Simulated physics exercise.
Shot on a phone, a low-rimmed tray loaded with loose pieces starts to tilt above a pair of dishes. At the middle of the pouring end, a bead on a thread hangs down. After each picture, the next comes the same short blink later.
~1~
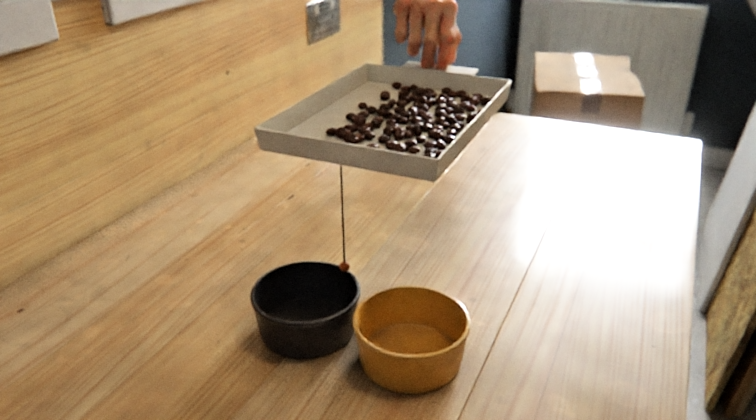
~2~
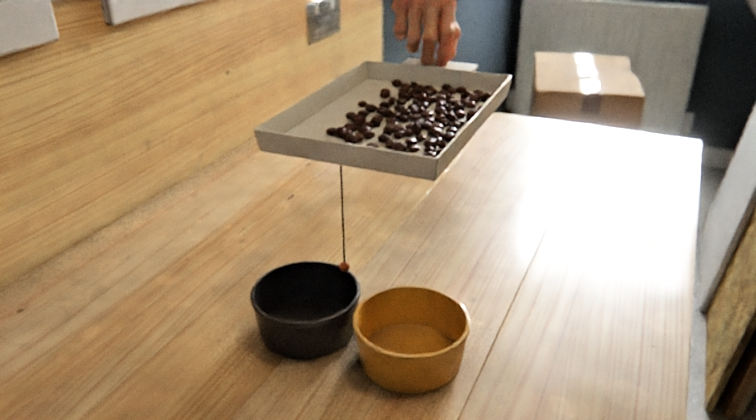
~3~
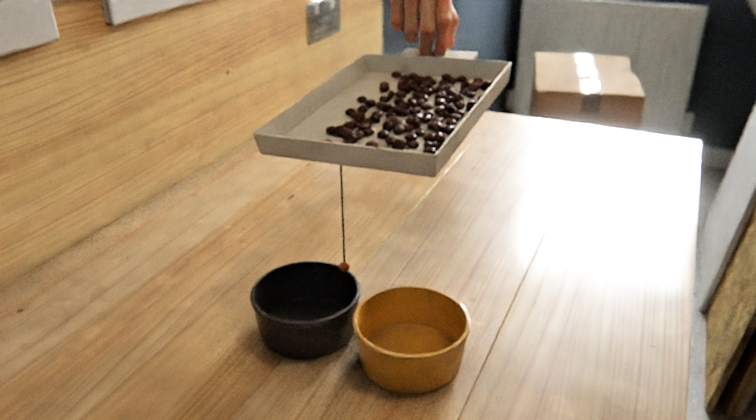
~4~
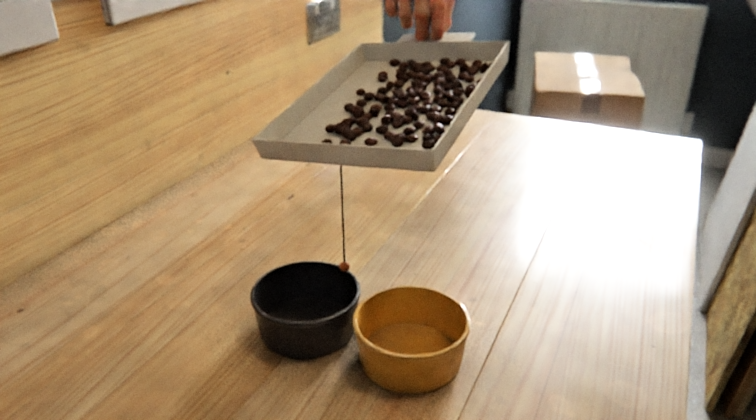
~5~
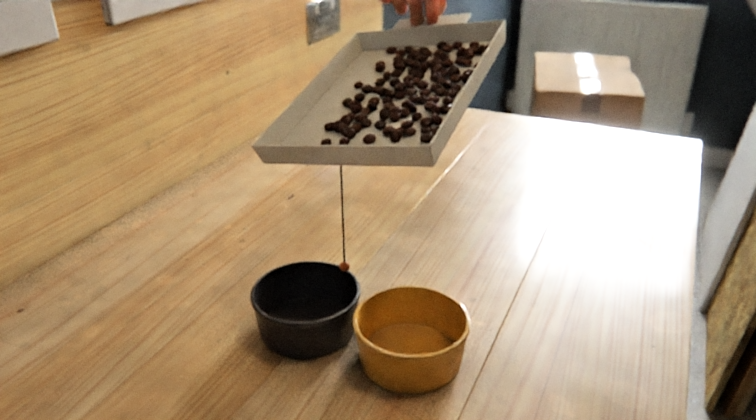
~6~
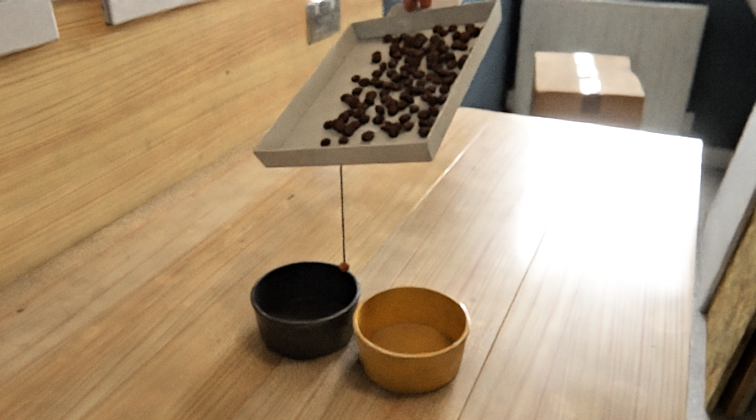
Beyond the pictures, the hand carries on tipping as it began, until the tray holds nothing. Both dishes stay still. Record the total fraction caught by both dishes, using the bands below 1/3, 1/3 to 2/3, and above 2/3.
The dishes end up holding a small part, below one third.
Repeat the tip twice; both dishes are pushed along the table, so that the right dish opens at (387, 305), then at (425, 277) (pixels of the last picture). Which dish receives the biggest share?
On the first try it would be the one on the left, and on the second the one on the left.
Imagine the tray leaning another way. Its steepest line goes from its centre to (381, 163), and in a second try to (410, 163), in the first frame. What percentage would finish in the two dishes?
90 per cent, then 90 per cent.
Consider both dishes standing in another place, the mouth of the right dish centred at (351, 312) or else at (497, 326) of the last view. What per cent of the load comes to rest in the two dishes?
You'd get near 60 per cent and afterwards near 0 per cent.
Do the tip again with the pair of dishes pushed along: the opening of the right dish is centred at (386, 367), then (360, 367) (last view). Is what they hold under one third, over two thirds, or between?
First attempt: Below one third; second attempt: Less than a third.
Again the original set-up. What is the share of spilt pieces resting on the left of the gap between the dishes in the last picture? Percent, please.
Close to 100 in a hundred.
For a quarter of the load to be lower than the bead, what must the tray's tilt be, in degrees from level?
Around 85°, give or take.
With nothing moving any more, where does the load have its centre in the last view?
Resting centre, last picture - approx. (265, 299).
Soon, tray tipped steeply; nearly all on the tray; a stray few outside both; a small part in the air.
A while on, tray tipped past a quarter turn; about a quarter on the tray; a small part in the left dish; about half outside both; a small part in the air.
Towards the end, tray tipped past a quarter turn; about a quarter in the left dish; most outside both.
Finally, tray tipped past a quarter turn; none in the right dish; about a quarter in the left dish; most outside both.
